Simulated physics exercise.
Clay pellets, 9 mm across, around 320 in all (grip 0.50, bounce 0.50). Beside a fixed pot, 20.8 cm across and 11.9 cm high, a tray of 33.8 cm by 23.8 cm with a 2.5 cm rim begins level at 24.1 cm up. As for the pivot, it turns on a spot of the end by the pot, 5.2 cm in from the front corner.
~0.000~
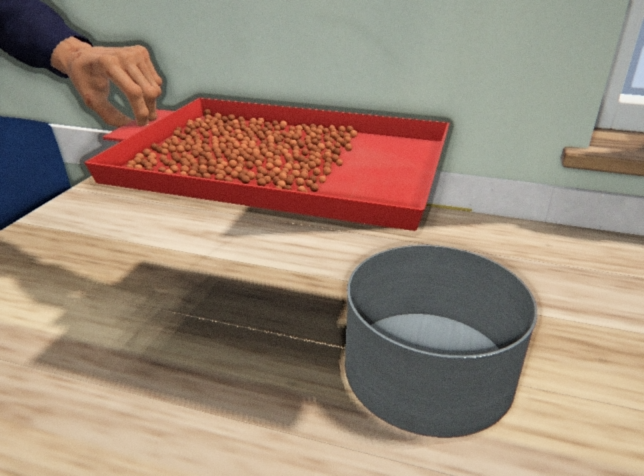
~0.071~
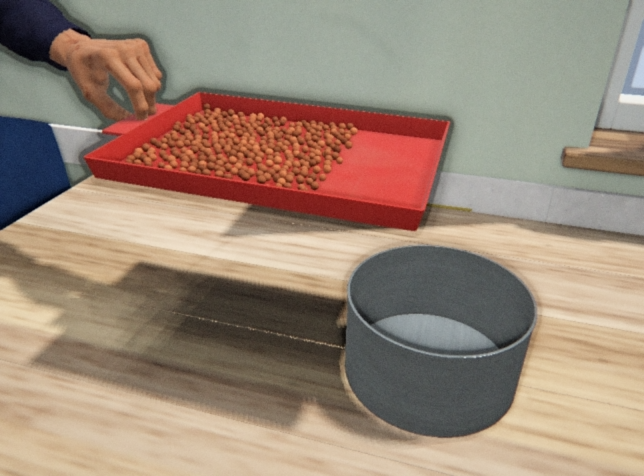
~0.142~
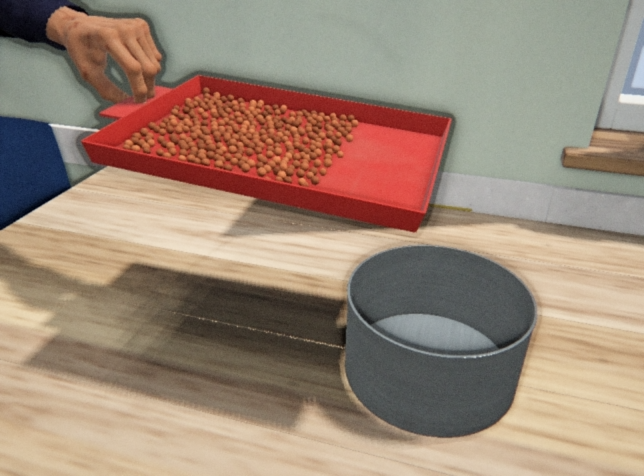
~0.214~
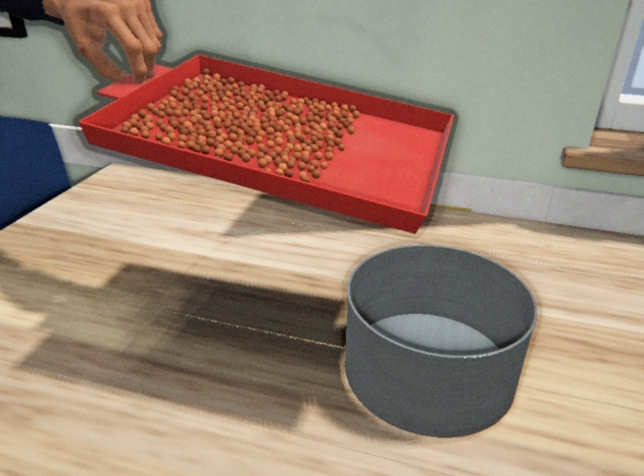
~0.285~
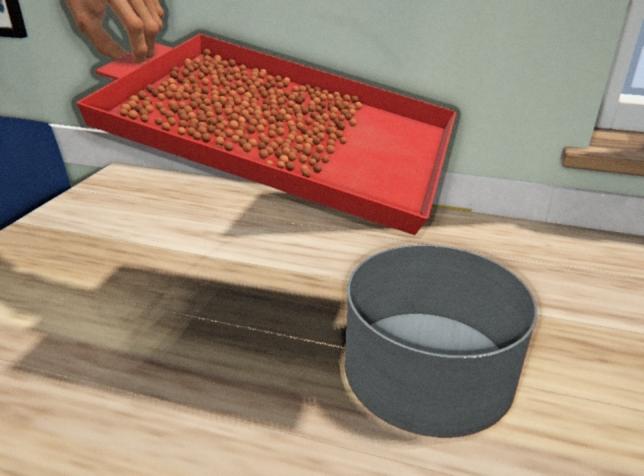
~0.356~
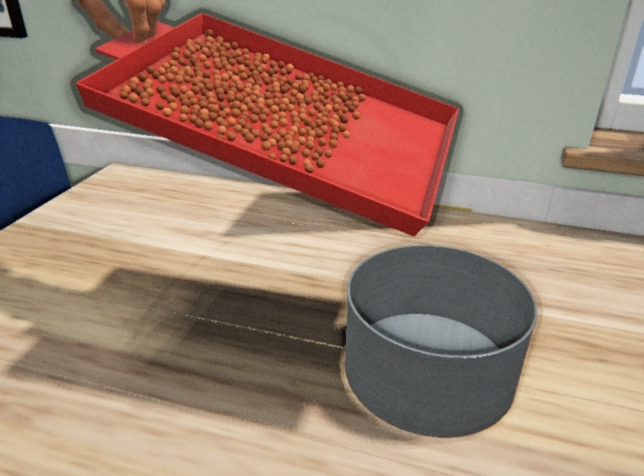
The clip opens on a hand at the left end of a red tray of small brown pellets, held above a wooden table near a grey pot. The hand rises, lifting the left end so the tray slants down toward the right, while the pellets stay bunched on its left side.
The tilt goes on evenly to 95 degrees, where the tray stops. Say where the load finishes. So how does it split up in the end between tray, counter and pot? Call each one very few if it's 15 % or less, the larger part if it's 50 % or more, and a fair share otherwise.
I'd say tray very few, counter a fair share, pot the larger part.
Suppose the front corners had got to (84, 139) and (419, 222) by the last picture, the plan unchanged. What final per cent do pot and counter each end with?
In the pot: 20 per cent; on the counter: 80 per cent.
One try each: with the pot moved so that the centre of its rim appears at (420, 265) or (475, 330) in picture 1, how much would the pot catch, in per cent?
Around 10 per cent, then around 100 per cent.
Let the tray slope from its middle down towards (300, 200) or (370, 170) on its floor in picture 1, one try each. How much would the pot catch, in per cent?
Roughly 25 per cent on the first try and 70 per cent on the second.
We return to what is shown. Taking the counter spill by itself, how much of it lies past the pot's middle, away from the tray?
90 %.
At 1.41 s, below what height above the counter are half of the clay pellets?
About 28 cm.
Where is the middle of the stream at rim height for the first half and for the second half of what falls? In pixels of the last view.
I'd mark about (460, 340) for the first half and about (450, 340) for the second.
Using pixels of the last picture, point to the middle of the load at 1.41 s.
(431, 182), roughly.
Then, at 0.99 s, tilt 54 degrees; the tray holds 95 %, the pot 0 %.
After 1.41 s, tilt 78 degrees; the tray holds 80 %, the pot 10 %.
After 1.91 s, tilt 95 degrees; the tray holds 25 %, the pot 30 %.
In the end, at 3.0 s, tray 0 %, counter 30 %, pot 70 %.
